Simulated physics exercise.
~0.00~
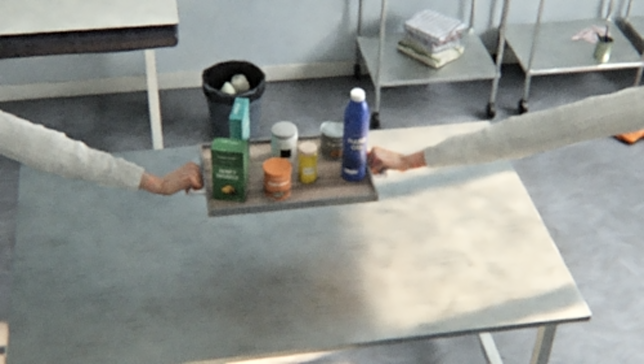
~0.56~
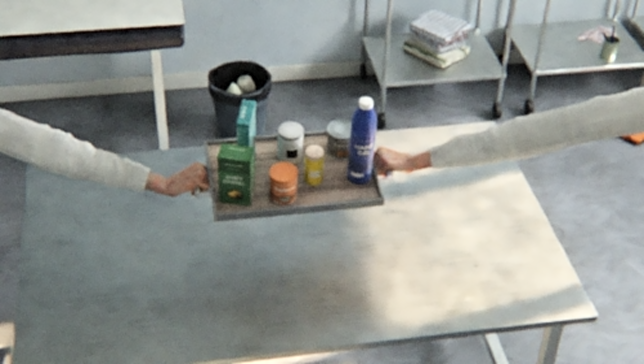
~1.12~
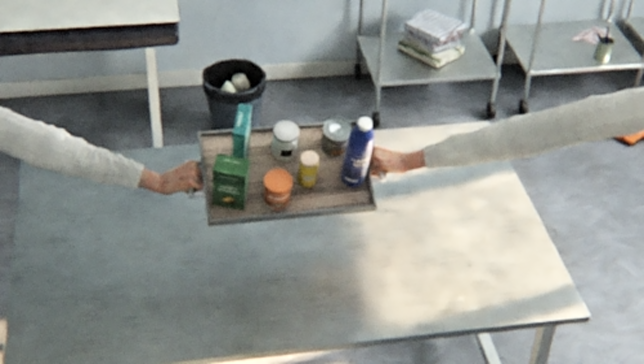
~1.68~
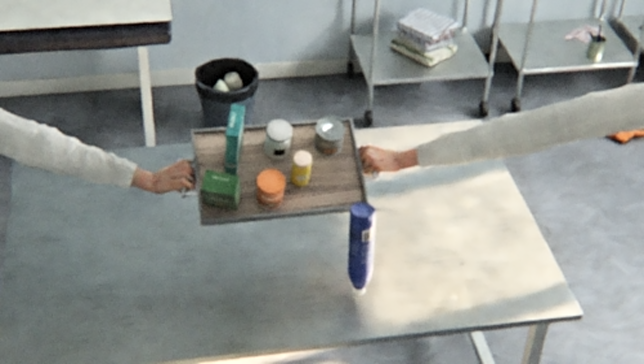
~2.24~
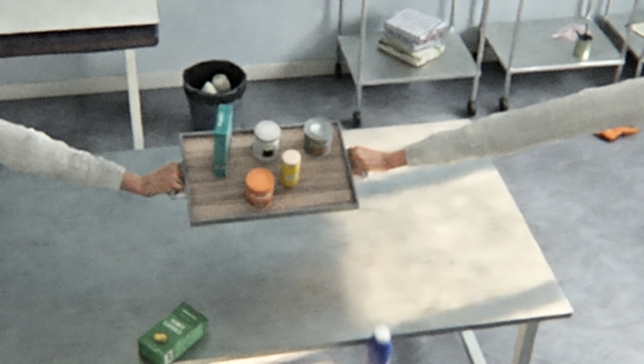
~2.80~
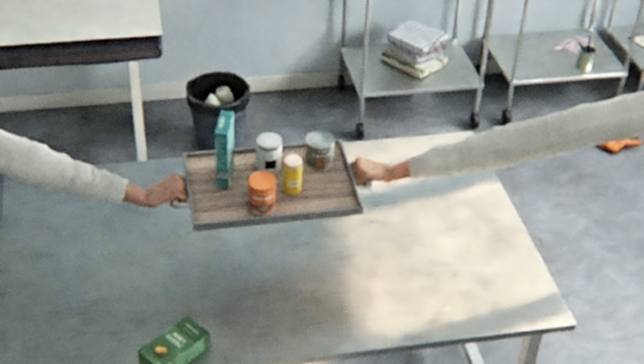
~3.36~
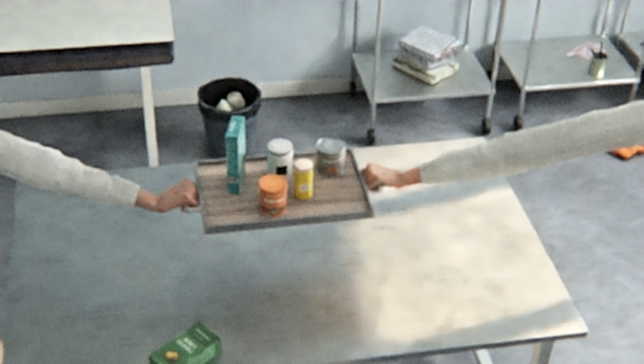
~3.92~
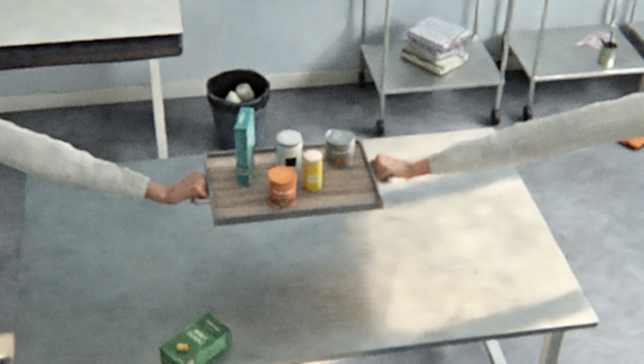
In a room with a grey floor, wheeled metal shelves and a waste bin, two hands hold a wooden tray of boxes, jars and a blue bottle above a table. The tray's near edge dips, and the items lean with it. The blue bottle topples over the rim and drops upside down, and the green packet follows, landing on its side on the tabletop. The hands then bring the tray back to level. At the end, the turquoise packet, orange tin, yellow shaker, white jar and grey tin still stand on it, while the green packet lies below and the bottle is out of view.
